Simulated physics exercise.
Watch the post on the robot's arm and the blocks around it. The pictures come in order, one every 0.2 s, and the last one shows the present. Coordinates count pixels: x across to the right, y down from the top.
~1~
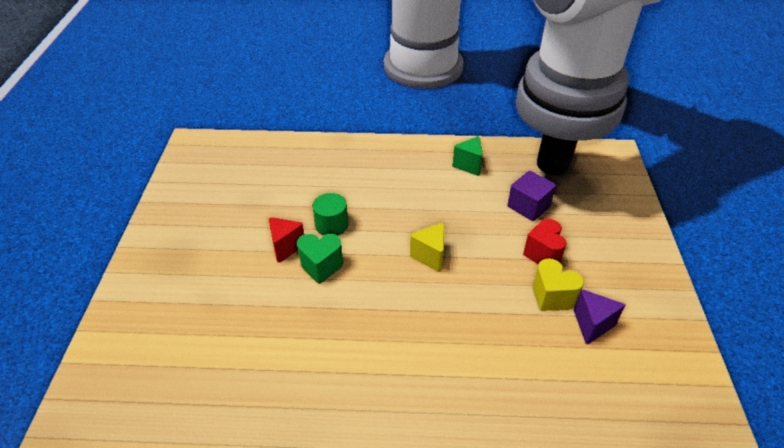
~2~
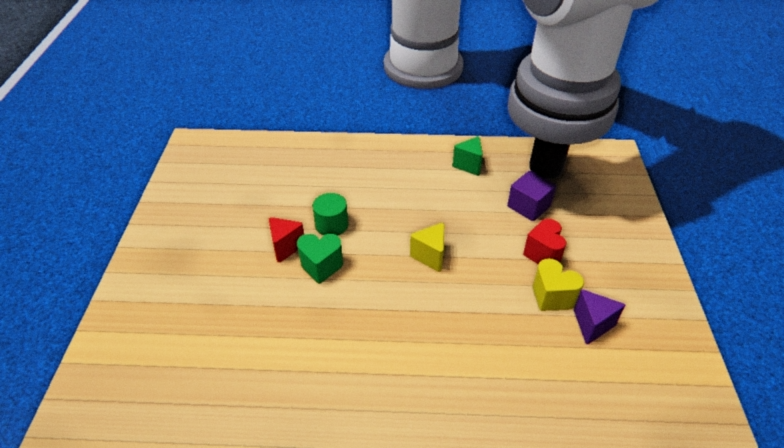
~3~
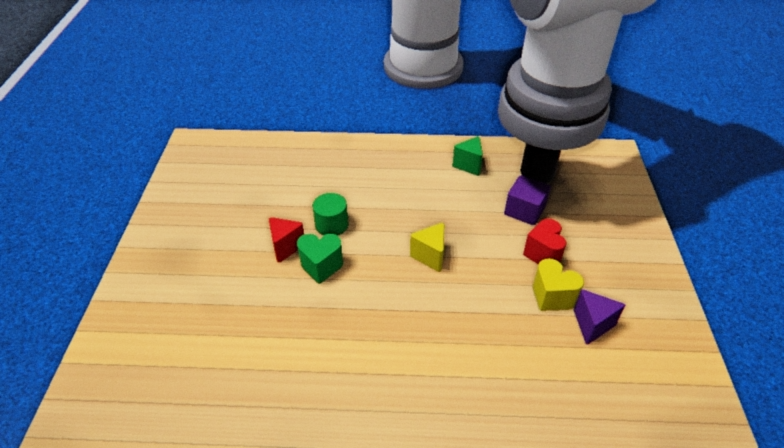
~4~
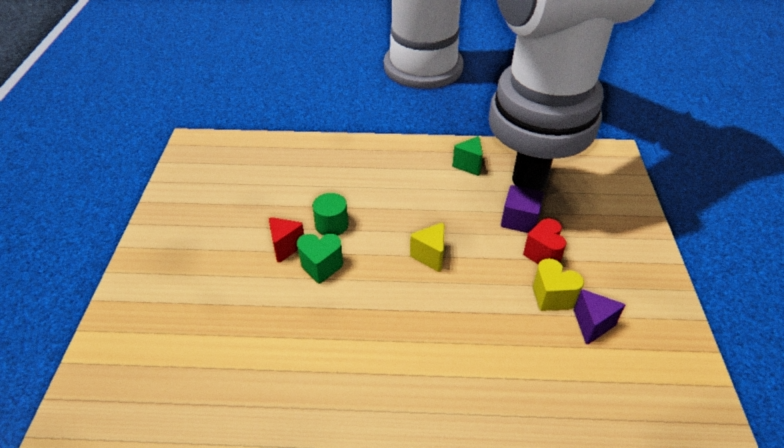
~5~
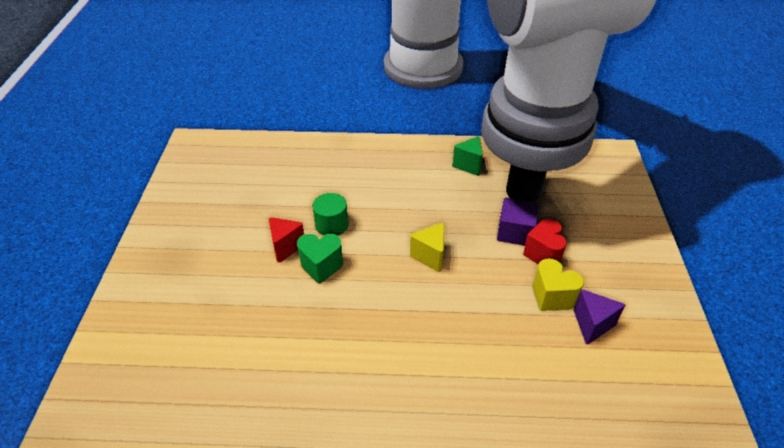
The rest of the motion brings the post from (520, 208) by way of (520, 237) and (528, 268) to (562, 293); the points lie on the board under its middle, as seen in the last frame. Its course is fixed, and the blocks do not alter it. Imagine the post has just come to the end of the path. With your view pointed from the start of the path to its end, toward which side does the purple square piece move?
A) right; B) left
My answer is option A.
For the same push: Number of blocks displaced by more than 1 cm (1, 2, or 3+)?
My count: 3 or more.
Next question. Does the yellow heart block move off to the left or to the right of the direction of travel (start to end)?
With start-to-end as forward, it shifts left.
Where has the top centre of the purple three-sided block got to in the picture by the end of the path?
By then it is at (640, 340).
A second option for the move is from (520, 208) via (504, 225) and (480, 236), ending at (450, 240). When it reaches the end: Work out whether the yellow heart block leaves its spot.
Put simply, it stays right there.
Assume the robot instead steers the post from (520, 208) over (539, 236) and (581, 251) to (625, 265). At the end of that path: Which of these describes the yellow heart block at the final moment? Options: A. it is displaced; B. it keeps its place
B: It keeps its place.
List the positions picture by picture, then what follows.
Tip of the post (553, 166), middles of tops, purple square piece (534, 185), red heart block (549, 233), yellow heart block (559, 276), purple three-sided block (601, 305), in the first picture.
Post (545, 169), nothing pushed, in the second picture.
Post (537, 174), purple square piece (530, 189), in the third picture.
Post (529, 182), purple square piece (524, 198), in the fourth picture.
Post (523, 193), purple square piece (520, 211), red heart block (549, 233), yellow heart block (559, 276), purple three-sided block (601, 305), in the fifth picture.
What follows on the original path. One third of the way, post (523, 222); purple square piece (510, 239), turned 20° clockwise; red heart block (553, 237).
Two thirds of the way, post (532, 253); purple square piece (503, 262), turned 50° clockwise; red heart block (570, 250), turned 30° anticlockwise.
At the end, post (567, 279); purple square piece (503, 262), turned 50° clockwise; red heart block (596, 258), turned 80° anticlockwise; yellow heart block (592, 308), turned 15° clockwise; purple three-sided block (638, 339), turned 15° anticlockwise.
